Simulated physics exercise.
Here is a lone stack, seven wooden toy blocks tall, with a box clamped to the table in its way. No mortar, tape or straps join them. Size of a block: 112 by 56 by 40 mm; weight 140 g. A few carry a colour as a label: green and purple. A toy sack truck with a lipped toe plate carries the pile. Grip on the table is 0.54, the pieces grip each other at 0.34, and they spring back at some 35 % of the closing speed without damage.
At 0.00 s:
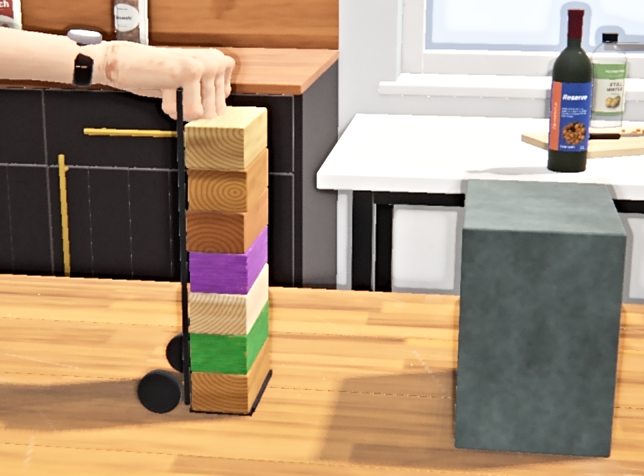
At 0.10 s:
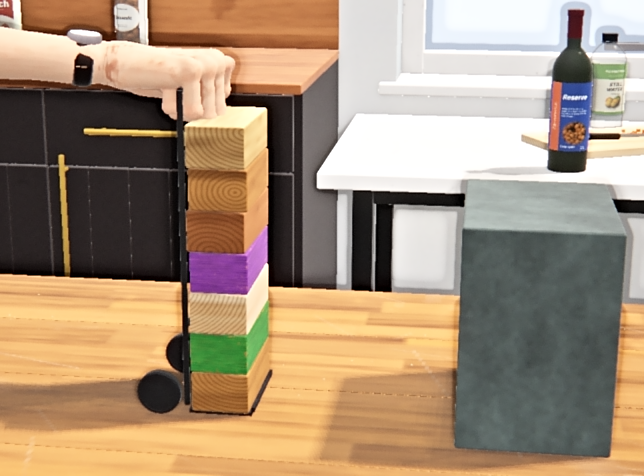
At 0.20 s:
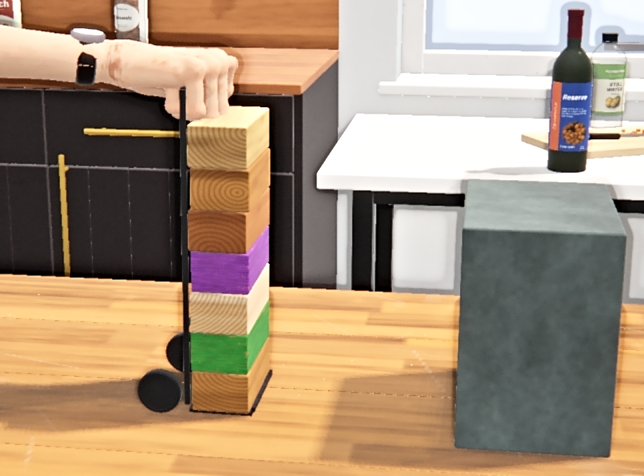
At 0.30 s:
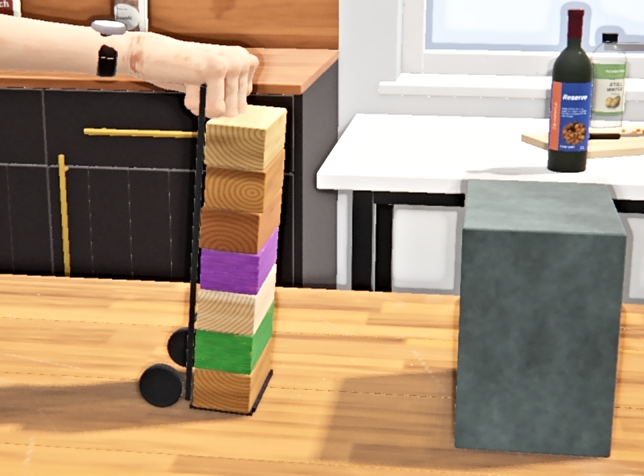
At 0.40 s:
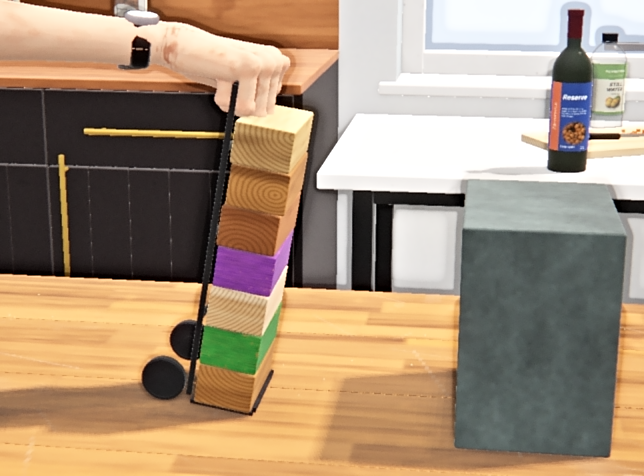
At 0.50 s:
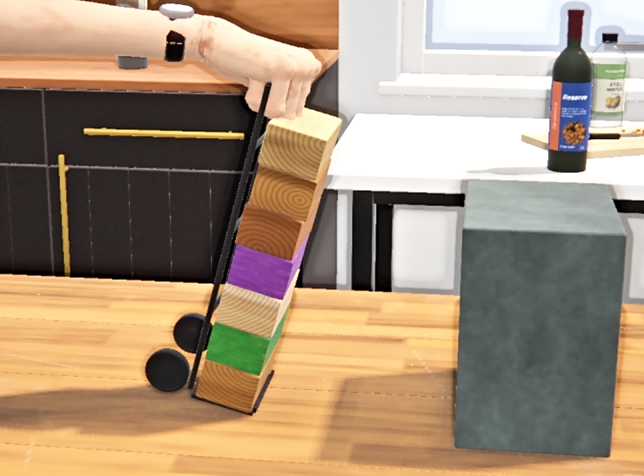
The clip shows a hand holding the top of a small black hand truck carrying a stack of seven wooden blocks, upright at first, then tilting it steadily rightward toward a dark gray box, the blocks leaning along with it.
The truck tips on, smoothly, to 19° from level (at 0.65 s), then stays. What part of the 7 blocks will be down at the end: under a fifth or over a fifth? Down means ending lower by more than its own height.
More than a fifth of them.
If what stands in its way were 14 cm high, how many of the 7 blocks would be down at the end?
Then 5.
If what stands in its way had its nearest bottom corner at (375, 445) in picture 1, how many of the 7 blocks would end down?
Then 0.
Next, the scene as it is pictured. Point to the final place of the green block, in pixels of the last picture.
Near (303, 357).
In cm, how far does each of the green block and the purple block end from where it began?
Green 8, purple 16.
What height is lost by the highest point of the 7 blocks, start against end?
Roughly 10 cm.
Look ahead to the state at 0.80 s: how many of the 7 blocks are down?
By then 3.
Around 0.58 s, none of the 7 blocks down, 7 disturbed; purple block tipped 22°; green block tipped 22°.
Around 0.68 s, none of the 7 blocks down, 7 disturbed; purple block tipped 34°; green block tipped 34°.
Around 0.80 s, 3 of the 7 blocks down; green block tipped 46°; purple block tipped 45°, 34 mm lower.
Around 1.28 s, 4 of the 7 blocks down; green block tipped 55°, 18 mm lower; purple block tipped 55°, 57 mm lower.
Finally (1.9 s), 4 of the 7 blocks down; green block tipped 55°, 19 mm lower; purple block tipped 55°, 58 mm lower. That is 57 per cent. Seen by the last camera, middles, green block near (304, 357), purple block near (373, 321).
